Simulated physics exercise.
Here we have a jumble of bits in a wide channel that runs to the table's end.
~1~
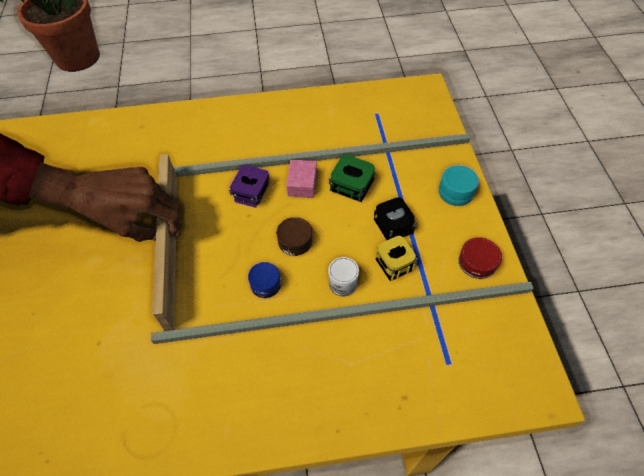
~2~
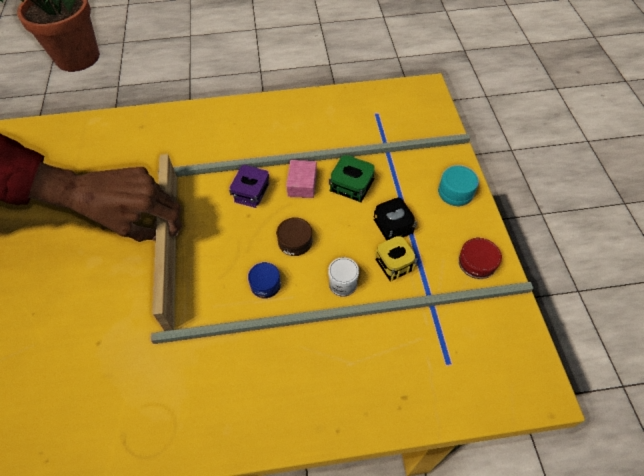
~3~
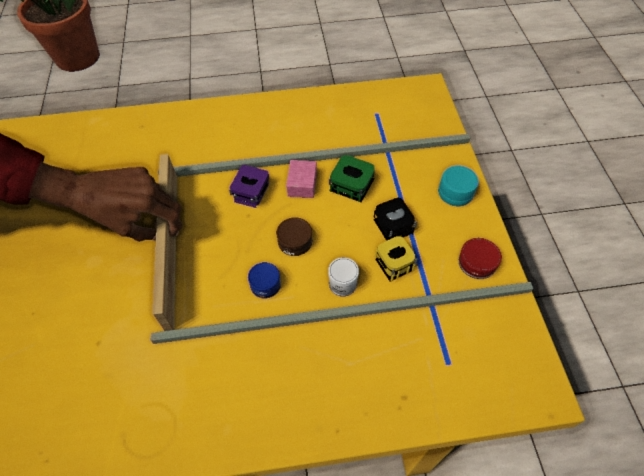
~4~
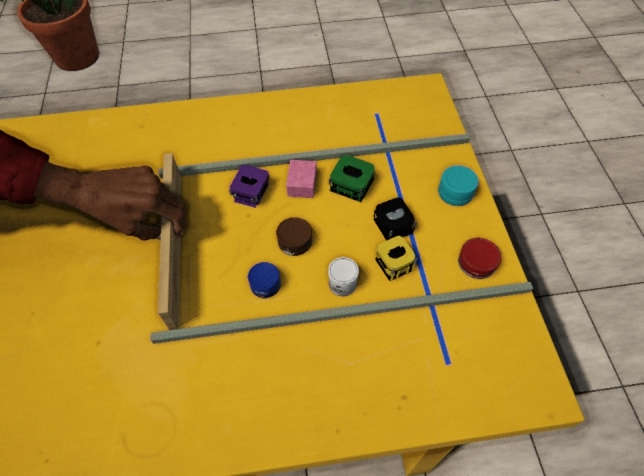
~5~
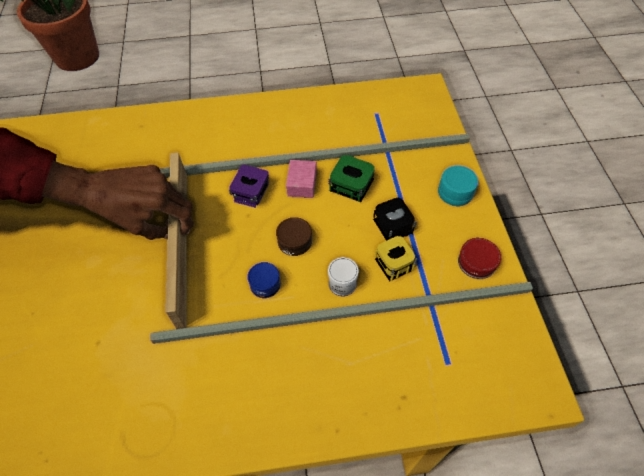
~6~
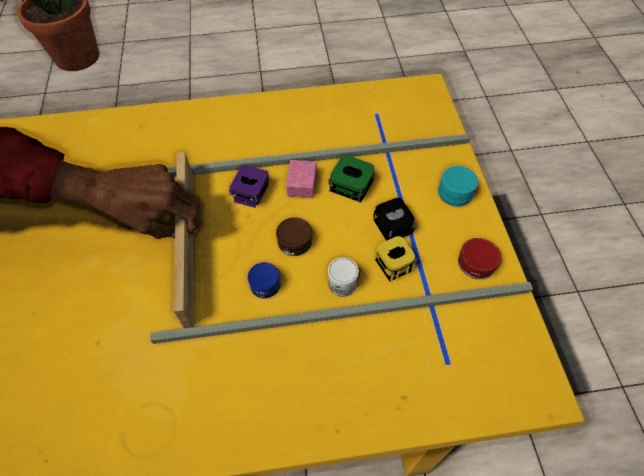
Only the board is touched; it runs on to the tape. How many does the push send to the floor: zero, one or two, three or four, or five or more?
Outcome: The number that fall off is zero.
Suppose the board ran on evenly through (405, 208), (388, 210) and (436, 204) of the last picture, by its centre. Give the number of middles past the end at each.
The counts: 0, 0 and 2.
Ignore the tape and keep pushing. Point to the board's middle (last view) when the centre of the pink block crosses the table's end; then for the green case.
For the pink block at (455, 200), for the green case at (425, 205).
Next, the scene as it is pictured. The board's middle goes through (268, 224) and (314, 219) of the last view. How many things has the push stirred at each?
First 3, then 6.
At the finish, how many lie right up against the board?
It touches 4.
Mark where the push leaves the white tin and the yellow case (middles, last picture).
Near (442, 277) and (463, 249).
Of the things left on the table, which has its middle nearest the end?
It is the green case.
Soon after, none off yet; turquoise lid at rest near (458, 186); red tin at rest near (479, 259); black case at rest near (394, 220).
In the end, the number that fall off is zero.
